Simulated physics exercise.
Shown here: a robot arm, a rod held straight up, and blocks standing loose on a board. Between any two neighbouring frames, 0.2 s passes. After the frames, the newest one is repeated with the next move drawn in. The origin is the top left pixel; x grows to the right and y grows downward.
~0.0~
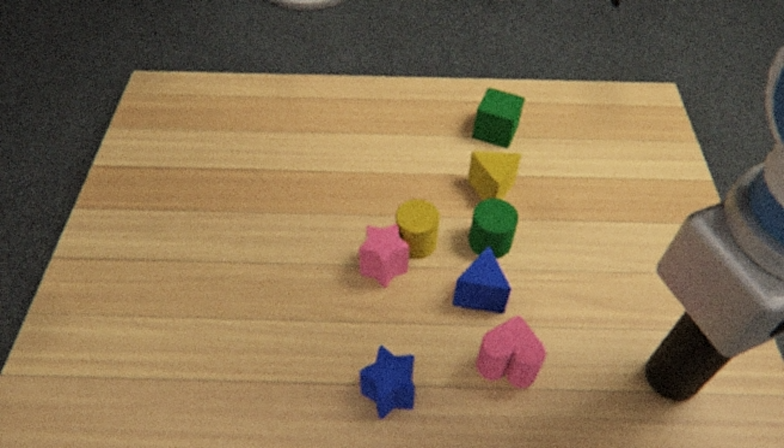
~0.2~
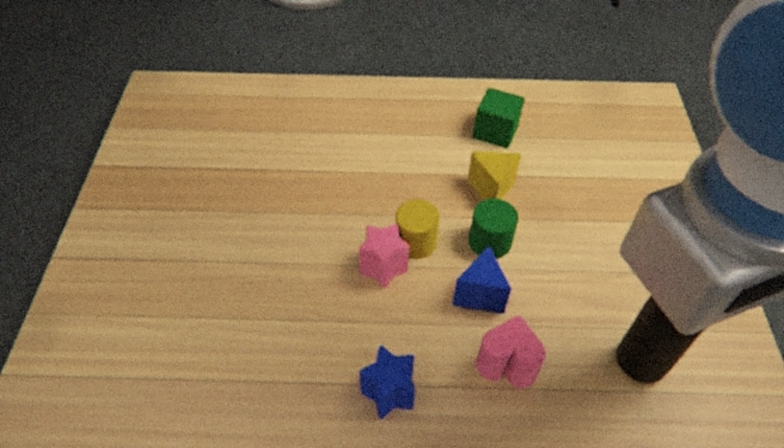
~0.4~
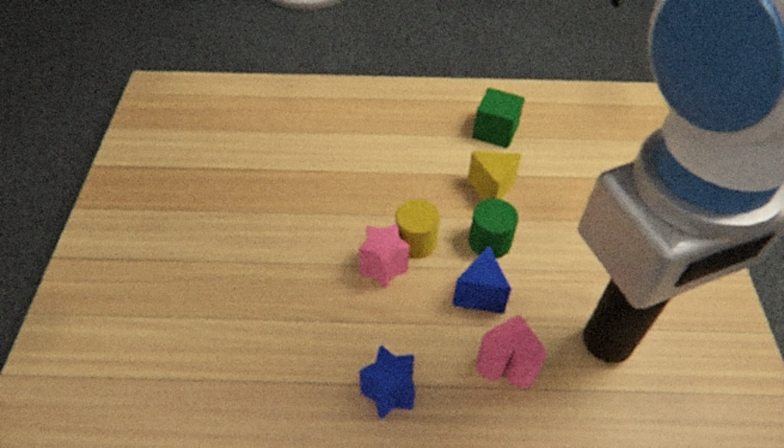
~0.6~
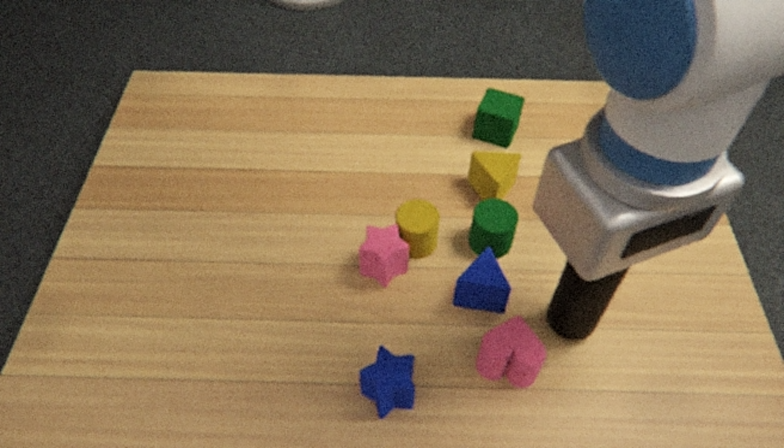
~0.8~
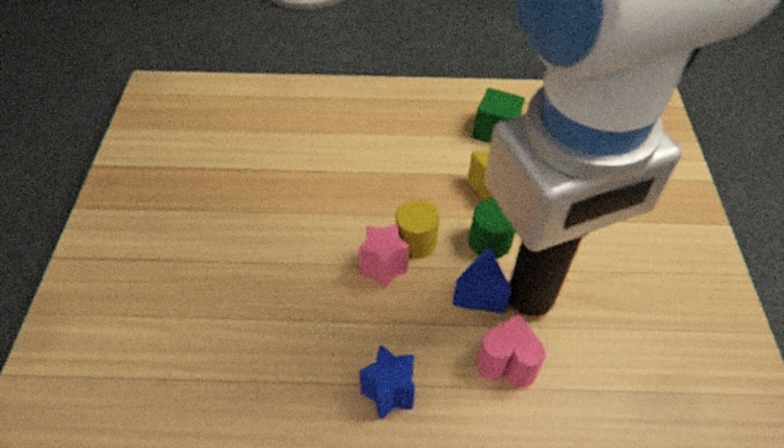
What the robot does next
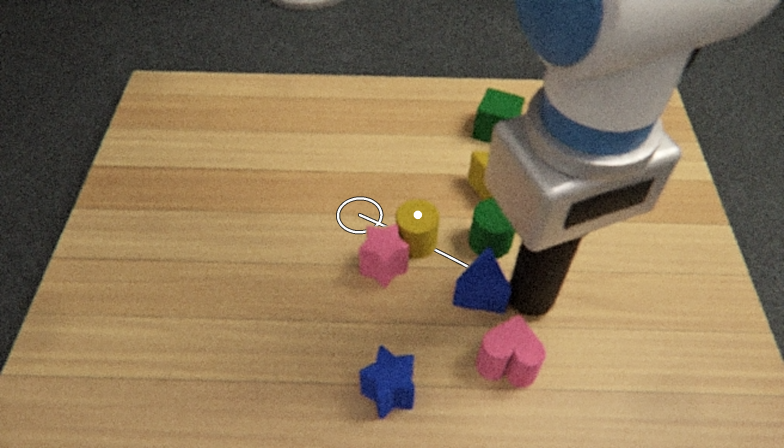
A light wooden board on a dark grey floor is seen from above at an angle by a still camera. Green, yellow, blue and pink blocks stand loosely down its middle, with a pink heart and a blue star nearest the viewer. A white and blue robot arm moves its upright black rod steadily leftward and slightly away, up beside the blue triangle, while the blocks stay put.
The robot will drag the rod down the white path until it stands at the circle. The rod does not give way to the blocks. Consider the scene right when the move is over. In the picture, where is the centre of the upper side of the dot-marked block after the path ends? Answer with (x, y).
So, by the moment the path ends, you'll find the top centre of the dot-marked block at (324, 168).
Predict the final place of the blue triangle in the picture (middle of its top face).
It comes to (443, 265).
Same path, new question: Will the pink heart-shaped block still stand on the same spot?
Final answer: Yes.
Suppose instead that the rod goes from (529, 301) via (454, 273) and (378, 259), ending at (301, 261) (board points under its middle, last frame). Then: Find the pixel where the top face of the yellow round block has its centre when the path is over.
Answer: (388, 197).
The drawn path runs from (529, 301) through (442, 253) to (360, 215); the dot is on the yellow round block.
The first path, step by step. One third of the way, rod (471, 262); blue triangle (447, 265), turned 25° anticlockwise; green round block (491, 207).
Two thirds of the way, rod (413, 234); yellow round block (376, 193); blue triangle (443, 265), turned 35° anticlockwise; green round block (491, 207).
At the end, rod (359, 210); pink star-shaped block not moved; yellow round block (324, 168); blue triangle (443, 265), turned 35° anticlockwise; green round block (491, 207); pink heart-shaped block not moved.
